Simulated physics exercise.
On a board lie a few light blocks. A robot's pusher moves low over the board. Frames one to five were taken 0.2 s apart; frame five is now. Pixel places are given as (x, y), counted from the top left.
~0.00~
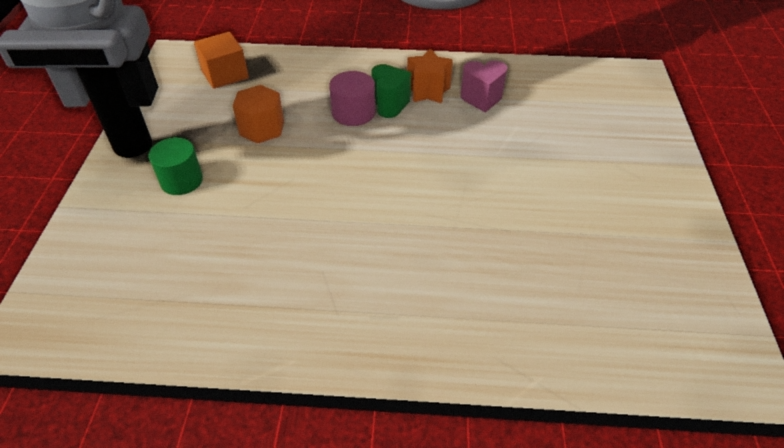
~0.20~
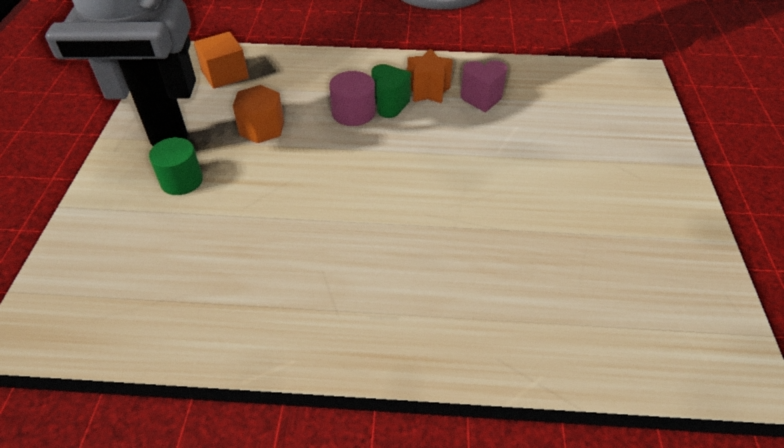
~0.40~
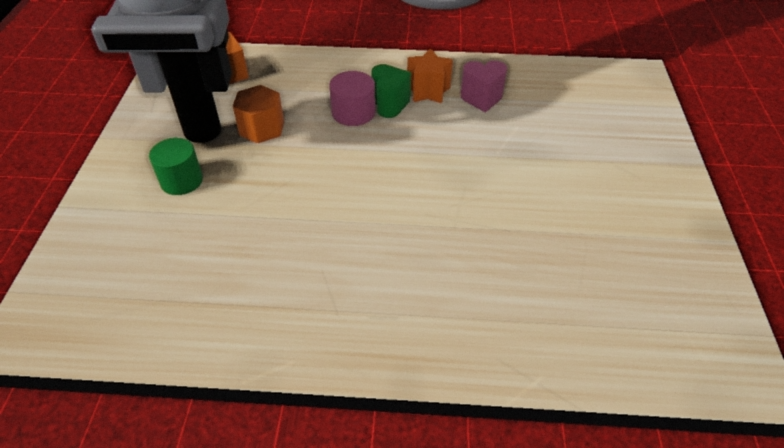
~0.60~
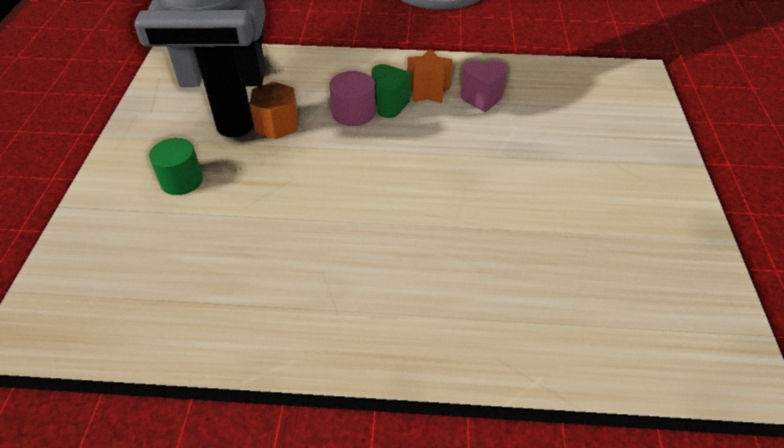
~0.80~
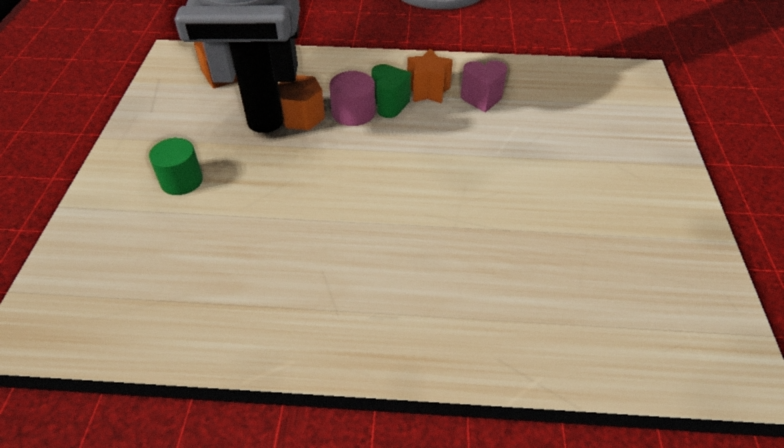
Robot arm with a black pusher sliding right across a wooden board, then nudging an orange six-sided block toward a pink disc.
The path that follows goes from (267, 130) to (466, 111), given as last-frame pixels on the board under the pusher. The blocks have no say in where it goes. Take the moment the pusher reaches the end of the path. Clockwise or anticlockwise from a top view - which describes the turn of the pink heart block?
From overhead, the rotation is clockwise.
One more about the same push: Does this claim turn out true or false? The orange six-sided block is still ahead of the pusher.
False - the claim does not hold.
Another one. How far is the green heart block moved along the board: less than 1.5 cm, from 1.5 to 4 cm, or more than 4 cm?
It shifts over 4 cm.
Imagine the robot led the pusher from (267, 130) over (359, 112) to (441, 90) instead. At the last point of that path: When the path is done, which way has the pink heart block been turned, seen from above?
Answer: With the clock.
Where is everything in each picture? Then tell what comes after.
Tip of the pusher at (133, 146), middles of tops, orange six-sided block at (256, 99), pink disc at (352, 83), green heart block at (390, 75), orange star block at (430, 62), pink heart block at (486, 70), in the first picture.
Pusher at (169, 138), nothing pushed, in the second picture.
Pusher at (203, 131), nothing pushed, in the third picture.
Pusher at (235, 126), orange six-sided block at (272, 95), in the fourth picture.
Pusher at (266, 122), orange six-sided block at (299, 87), pink disc at (352, 83), green heart block at (390, 75), orange star block at (430, 62), pink heart block at (486, 70), in the fifth picture.
On the path given first. One third of the way, pusher at (335, 117); orange six-sided block at (326, 72), turned 65° anticlockwise; pink disc at (372, 70); green heart block at (408, 75), turned 25° clockwise; orange star block at (438, 63), turned 25° anticlockwise.
Two thirds of the way, pusher at (402, 110); orange six-sided block at (326, 72), turned 65° anticlockwise; pink disc at (374, 68); green heart block at (425, 70), turned 15° clockwise; orange star block at (450, 56), turned 30° anticlockwise; pink heart block at (492, 68), turned 25° clockwise.
At the end, pusher at (467, 103); orange six-sided block at (326, 72), turned 65° anticlockwise; pink disc at (374, 68); green heart block at (468, 60), turned 40° anticlockwise; orange star block at (459, 40), turned 85° anticlockwise; pink heart block at (503, 66), turned 55° clockwise.
